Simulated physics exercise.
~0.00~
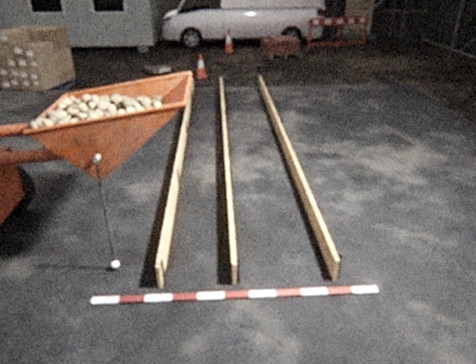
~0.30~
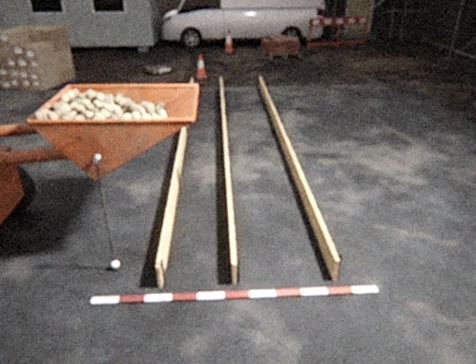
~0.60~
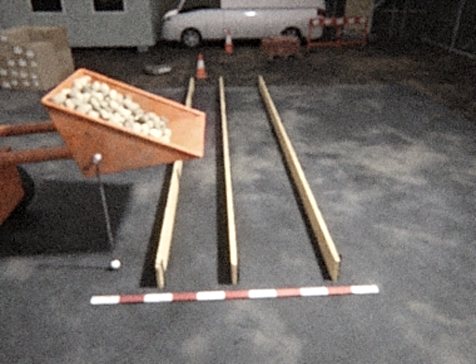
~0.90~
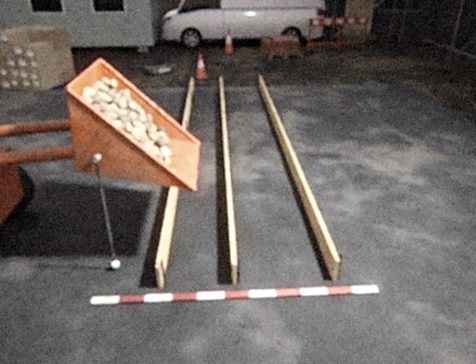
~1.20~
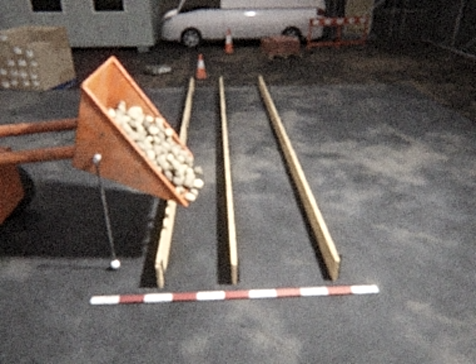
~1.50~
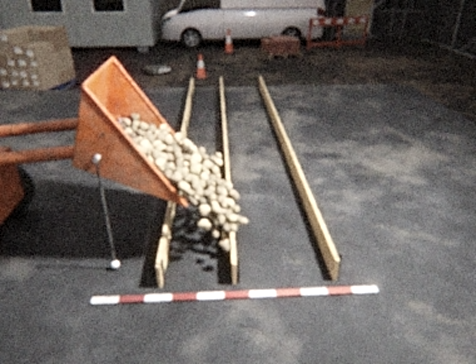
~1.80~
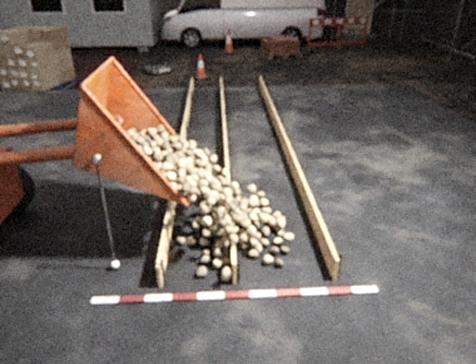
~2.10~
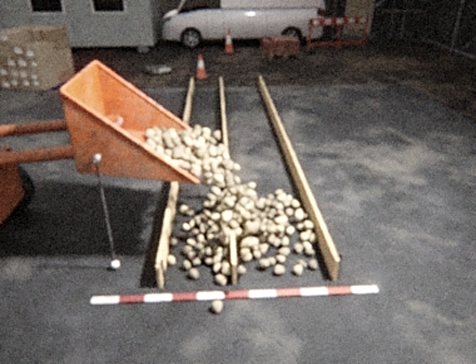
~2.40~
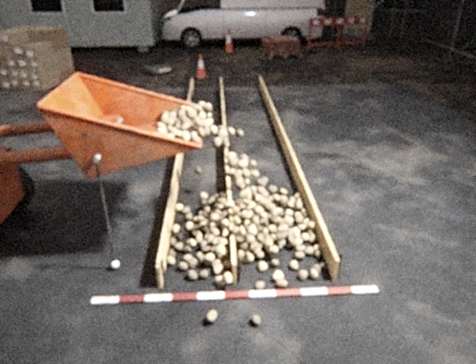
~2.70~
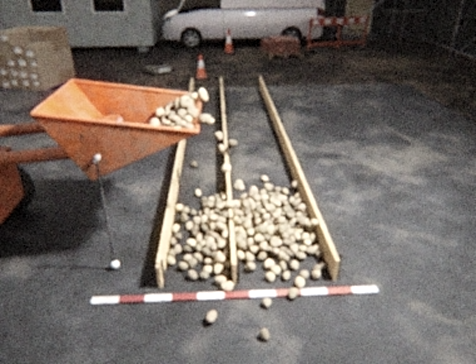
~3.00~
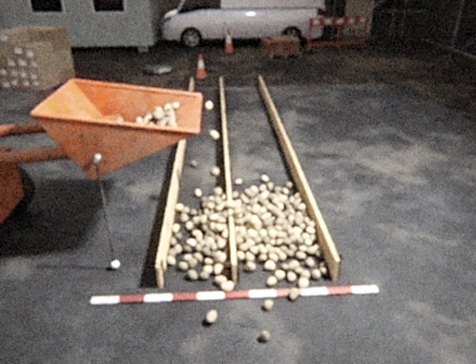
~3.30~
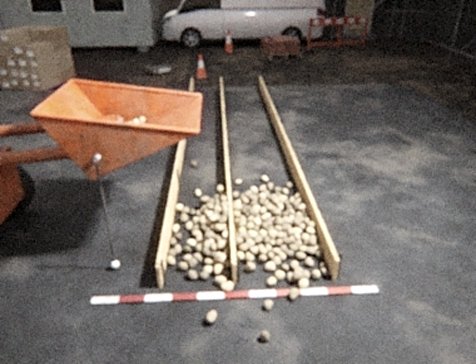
On a dark paved yard, seen from slightly above, three pale boards run away from the viewer behind a red and white striped staff, with cones and a white vehicle beyond. At the left, an orange bucket full of pale rounded stones levels out, then tips steeply down to the right. The stones slide over its lip and pour across the near and middle boards, spreading into both bays. As the bucket tilts back, the last stones drop and a few roll past the staff. It ends still, a few stones left inside and the larger heap in the far bay.
